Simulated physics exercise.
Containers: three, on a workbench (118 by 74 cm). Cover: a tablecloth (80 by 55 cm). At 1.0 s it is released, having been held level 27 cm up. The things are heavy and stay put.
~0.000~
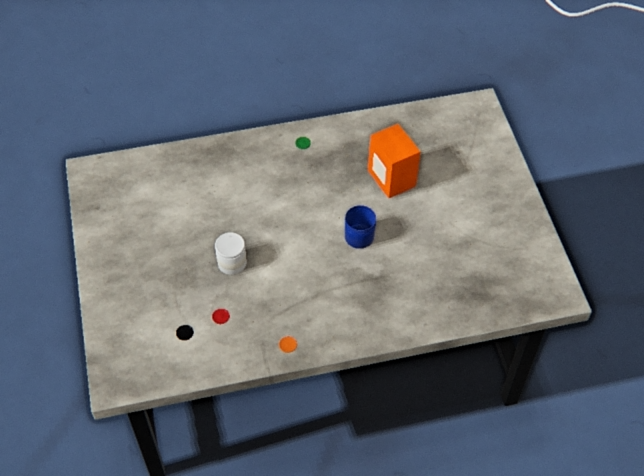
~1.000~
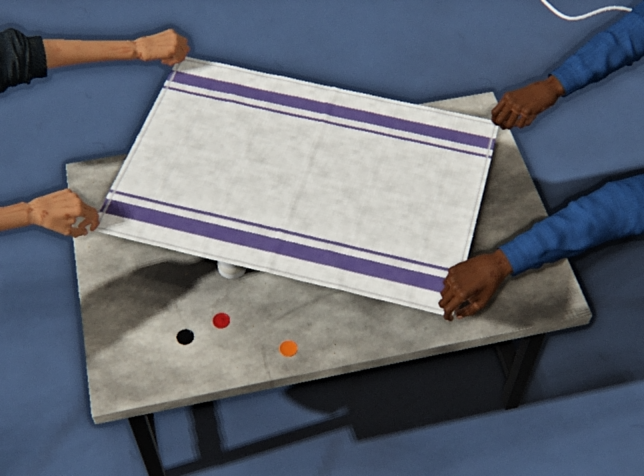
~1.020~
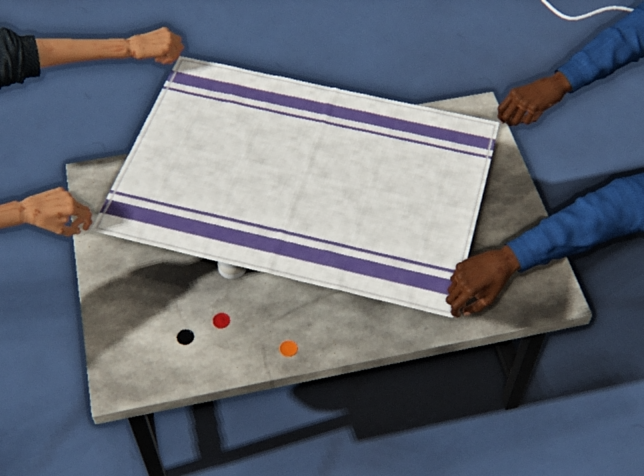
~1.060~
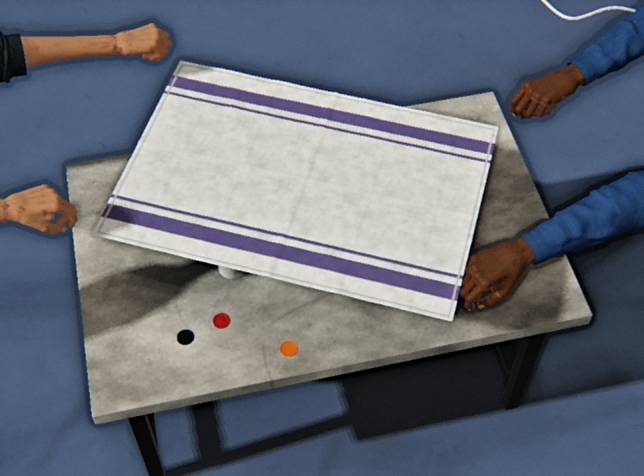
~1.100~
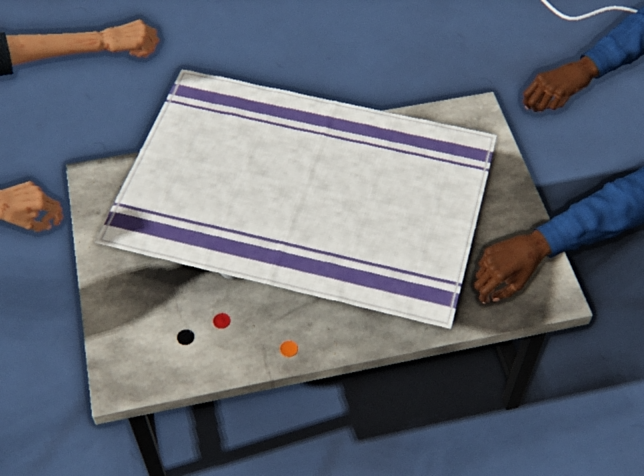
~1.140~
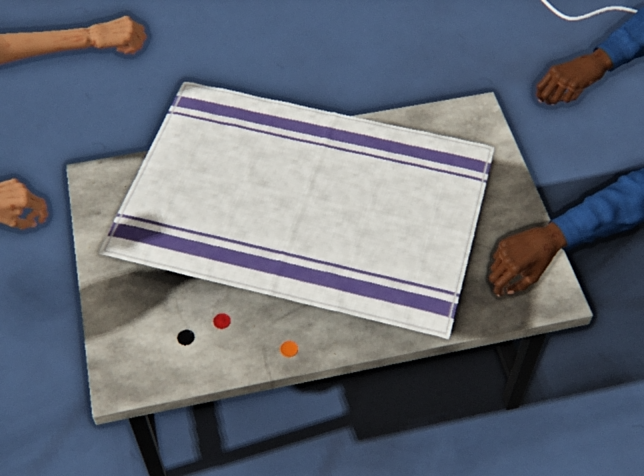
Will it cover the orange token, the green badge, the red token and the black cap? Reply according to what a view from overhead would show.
In order: The orange token remains in the open; the green badge remains in the open; the red token stays uncovered; the black cap still shows.
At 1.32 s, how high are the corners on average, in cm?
On average the corners sit about 0 cm above the surface.
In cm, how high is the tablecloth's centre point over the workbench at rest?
The middle settles about 2 cm high.
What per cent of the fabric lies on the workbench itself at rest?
40 %.
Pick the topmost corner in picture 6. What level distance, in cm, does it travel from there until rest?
Roughly 4 centimetres.
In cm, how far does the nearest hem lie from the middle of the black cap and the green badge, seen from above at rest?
Roughly 9 cm, then 3 cm.
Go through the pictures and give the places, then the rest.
In the first frame, shows, orange token (288, 344); green badge (303, 142); red token (221, 316); black cap (185, 332); white tin (230, 244), 8 cm tall; orange carton (395, 143), 14 cm tall; blue cup (361, 218), 8 cm tall.
In the second frame, shows, tablecloth corners (91, 230) (180, 56) (499, 123) (453, 317); highest point 27 cm, lowest 27 cm.
In the third frame, shows, tablecloth corners (91, 230) (180, 57); highest point 27 cm, lowest 27 cm.
In the fourth frame, shows, tablecloth corners (93, 234) (181, 61); highest point 25 cm, lowest 25 cm.
In the fifth frame, shows, tablecloth corners (95, 243) (182, 70); highest point 22 cm, lowest 22 cm.
In the sixth frame, shows, tablecloth corners (99, 254) (184, 83) (494, 148) (448, 339); highest point 19 cm, lowest 18 cm.
At 1.3 s, 35 % of it is down, spanning 79 by 79 cm, above no small thing.
At 1.5 s, 40 % of it is down, spanning 84 by 80 cm, above no small thing.
At 1.7 s, 40 % of it is down, spanning 80 by 82 cm, above no small thing.
At 1.9 s, 40 % of it is down, spanning 82 by 81 cm, above no small thing.
At 2.7 s, 40 % of it is down, spanning 81 by 81 cm, above no small thing.
